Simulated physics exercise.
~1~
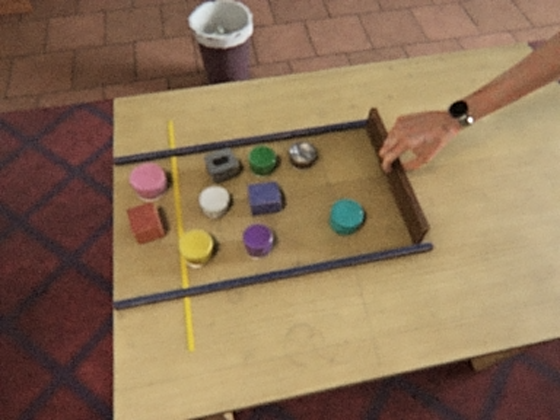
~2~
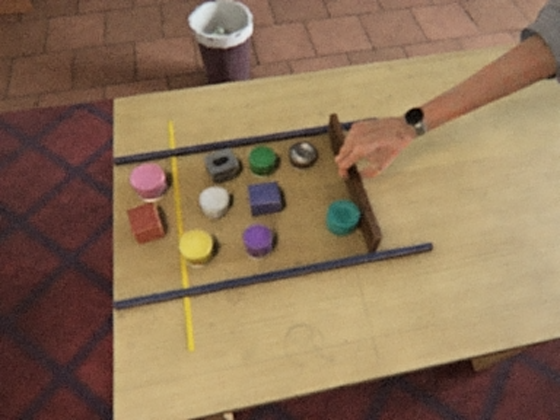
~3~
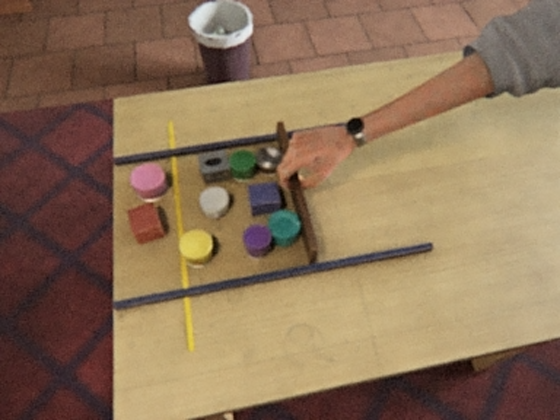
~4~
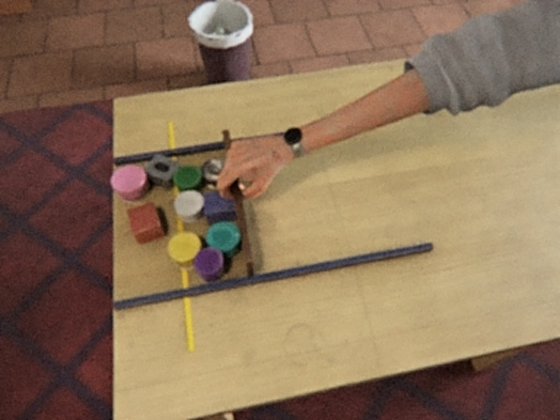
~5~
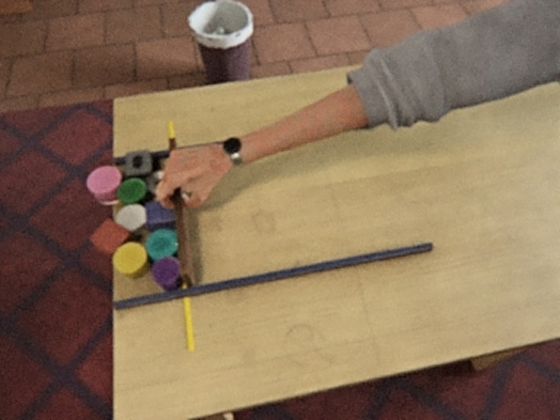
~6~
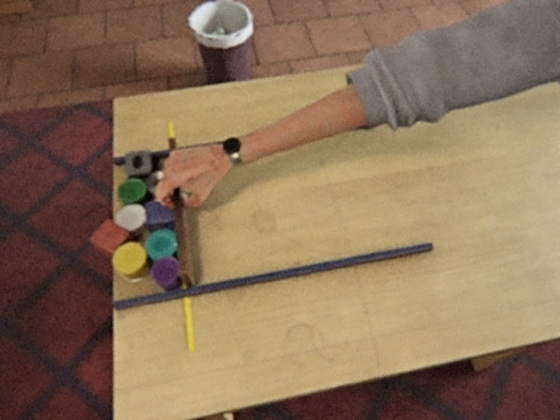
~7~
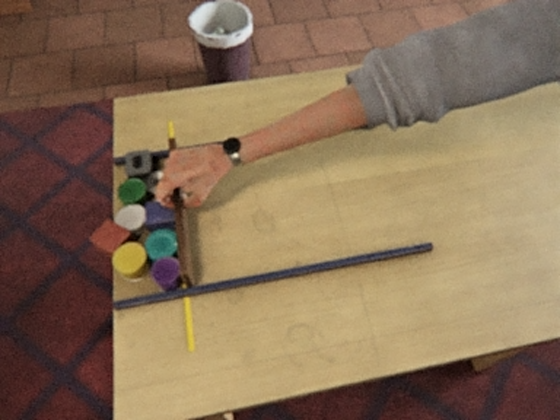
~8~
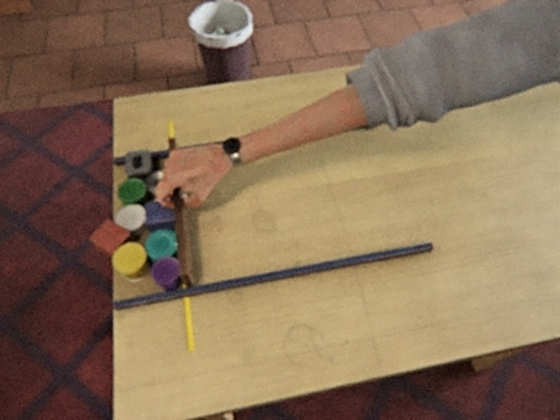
In the video, a hand slides a wooden board leftward across a table, gathering colourful lids, pots and blocks toward the left edge, and stops at a yellow tape line. The pink pot goes over the edge, while the other objects remain crowded beside the board.
